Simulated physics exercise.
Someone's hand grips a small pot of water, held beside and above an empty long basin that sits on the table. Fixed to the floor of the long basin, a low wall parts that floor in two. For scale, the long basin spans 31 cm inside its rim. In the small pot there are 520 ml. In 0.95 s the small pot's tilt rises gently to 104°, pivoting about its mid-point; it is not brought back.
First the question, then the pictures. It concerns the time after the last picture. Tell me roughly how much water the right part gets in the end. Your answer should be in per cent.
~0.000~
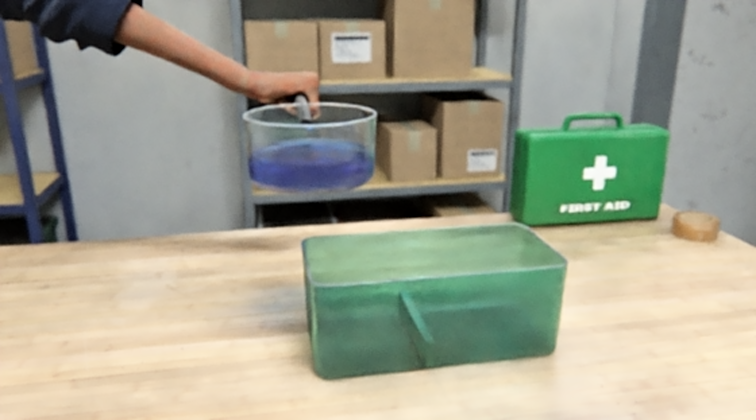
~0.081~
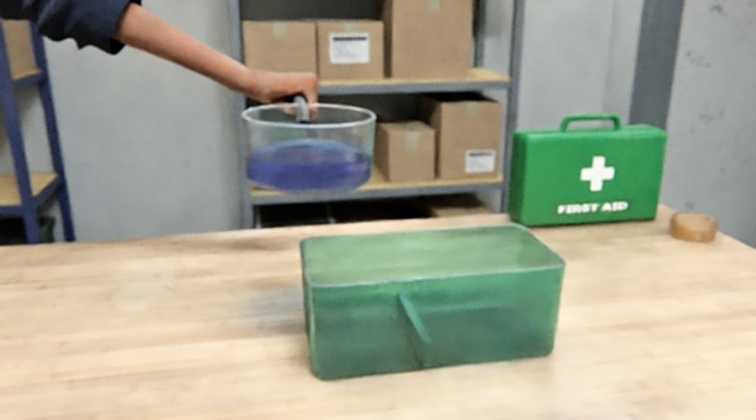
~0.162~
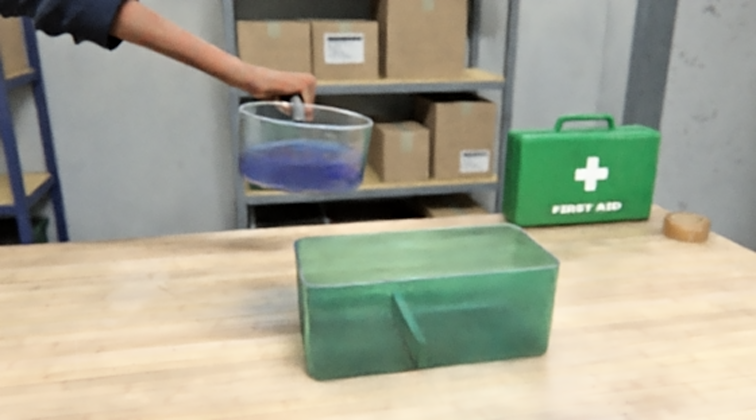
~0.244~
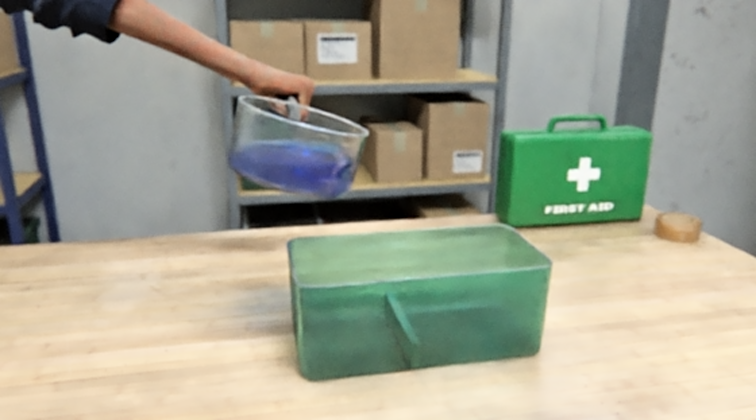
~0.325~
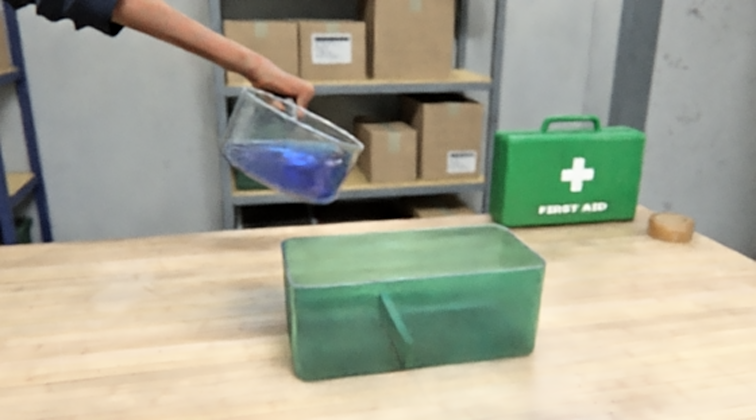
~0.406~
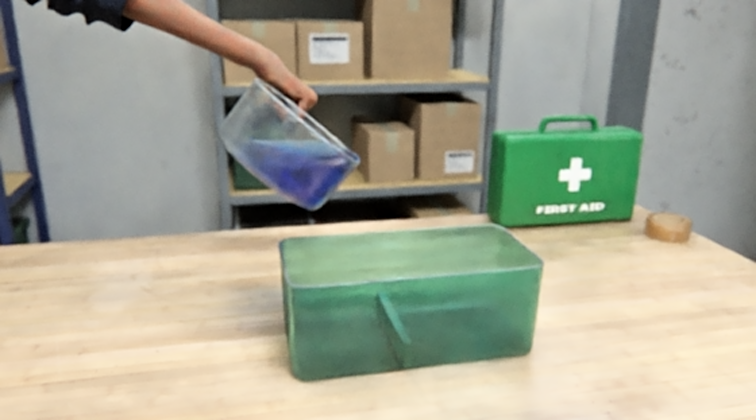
It gets about 32 per cent.
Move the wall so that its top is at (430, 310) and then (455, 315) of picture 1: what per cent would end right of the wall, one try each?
5 per cent first, 10 per cent second.
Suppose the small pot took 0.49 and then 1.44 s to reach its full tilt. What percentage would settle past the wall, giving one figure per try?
The first try gives 20 percent and the second 45 percent.
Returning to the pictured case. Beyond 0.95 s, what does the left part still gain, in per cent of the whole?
16 %.
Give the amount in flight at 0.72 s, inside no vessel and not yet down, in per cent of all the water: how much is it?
It comes to about 28 percent.
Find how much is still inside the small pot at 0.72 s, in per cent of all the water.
Close to 40 percent of the liquid remains at that time.
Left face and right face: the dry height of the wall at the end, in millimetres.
About 16 mm on the left, about 28 mm on the right.
Then, 0.72 s in, the tilt is 90° and 39 per cent is still to pour, 16 is left of the wall and 18 right of it.
Then, 0.95 s in, the tilt is 104° and 9 per cent is still to pour, 51 is left of the wall and 31 right of it.
Then, 1.19 s in, the tilt is 104° and 1 per cent is still to pour, 65 is left of the wall and 32 right of it.
Then, 1.45 s in, the tilt is 104° and 0 per cent is still to pour, 67 is left of the wall and 32 right of it.
Finally, 67 per cent lies left of the wall, 32 right of it and 1 outside.
